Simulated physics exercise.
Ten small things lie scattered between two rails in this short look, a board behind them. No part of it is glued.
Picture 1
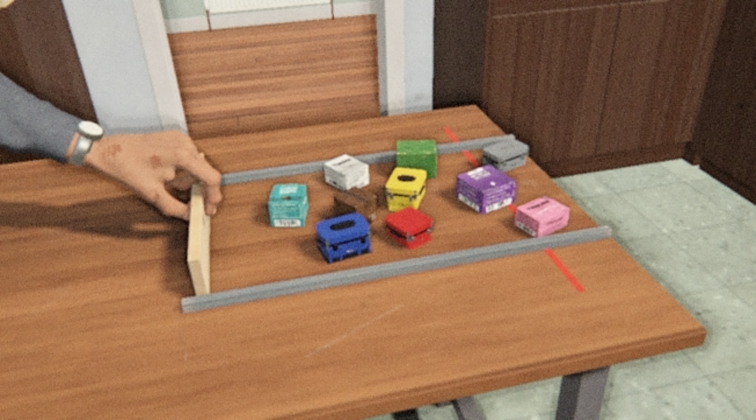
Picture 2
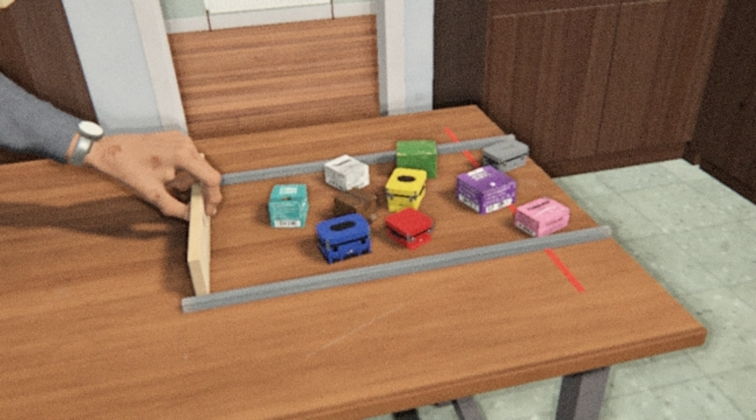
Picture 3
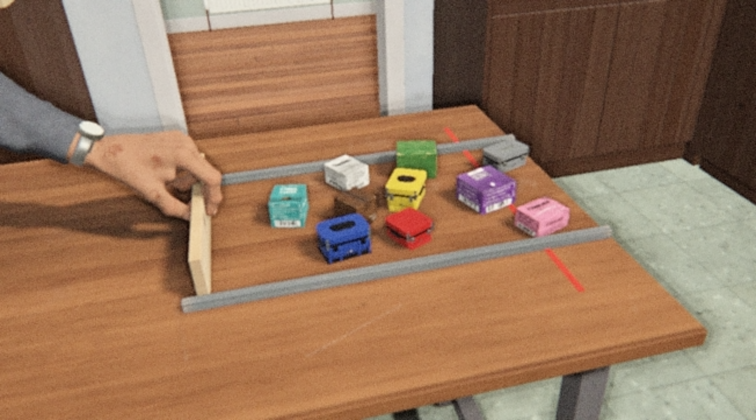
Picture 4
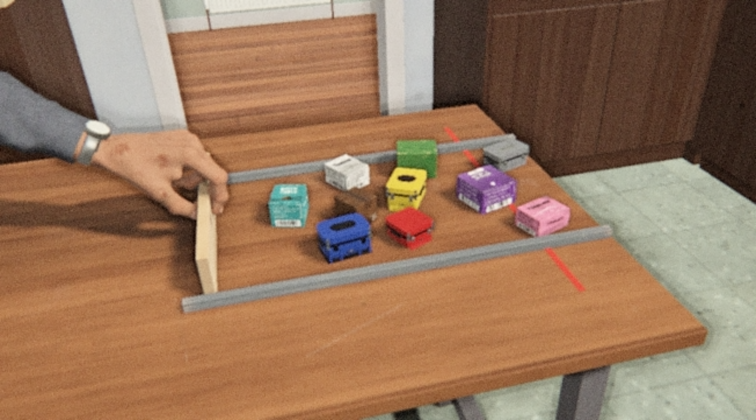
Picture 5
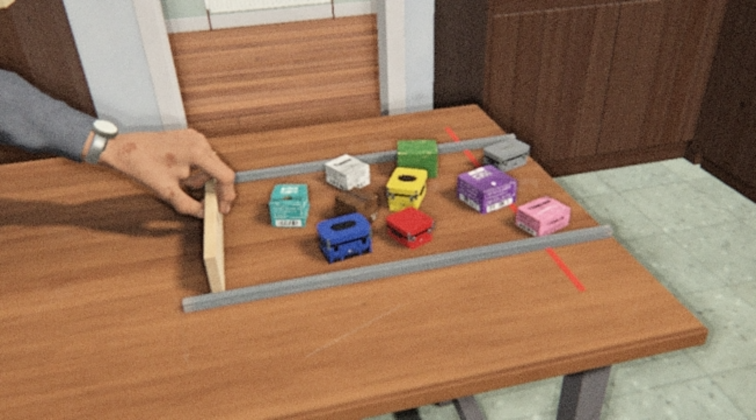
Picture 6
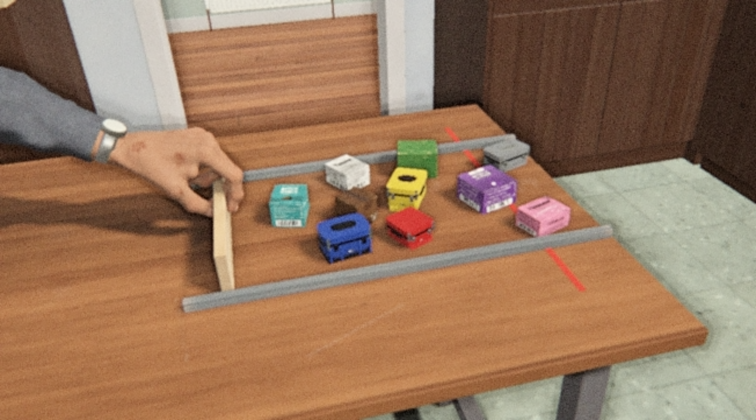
On a wooden table, a hand wearing a watch holds an upright board between two grey rails, at first still, then slides it slightly right towards ten small scattered boxes and cases, which stay in place.
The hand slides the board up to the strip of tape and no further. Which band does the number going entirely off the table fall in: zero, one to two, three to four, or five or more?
It falls in the three to four band.
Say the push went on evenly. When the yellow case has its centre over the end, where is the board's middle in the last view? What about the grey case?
(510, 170) and then (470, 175), give or take.
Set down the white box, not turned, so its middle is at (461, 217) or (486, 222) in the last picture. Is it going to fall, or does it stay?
In the two tries the white box ends up below and ends up below, in that order.
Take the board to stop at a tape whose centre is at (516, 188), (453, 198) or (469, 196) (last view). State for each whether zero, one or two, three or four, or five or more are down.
In order: At least five, zero, not one.
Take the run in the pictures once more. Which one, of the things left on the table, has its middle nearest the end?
The answer is the red case.
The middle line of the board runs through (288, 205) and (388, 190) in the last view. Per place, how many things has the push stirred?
The counts are 1 and 7.
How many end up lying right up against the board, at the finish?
That number would be 4.
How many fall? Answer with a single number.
Result - number fallen: 3.
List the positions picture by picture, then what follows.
In the first frame, grey case (505, 157); pink box (542, 217); purple box (486, 189); board (201, 218); tape (499, 191).
In the second frame, pink box (542, 217); red case (409, 229).
In the third frame, purple box (486, 189); yellow case (407, 190).
In the fourth frame, grey case (505, 157); green block (417, 159).
In the fifth frame, pink box (543, 217); white box (347, 174).
In the sixth frame, grey case (506, 157); pink box (543, 217); purple box (487, 189); board (223, 215); tape (499, 191).
A little later, none off yet; grey case at rest near (506, 157); pink box at rest near (543, 217); purple box at rest near (487, 189).
Next, none off yet; grey case at rest near (506, 157); pink box at rest near (544, 216); purple box shifted a little near (508, 189).
When it is over, the number that fall off is three or four; down, purple box, pink box and grey case.
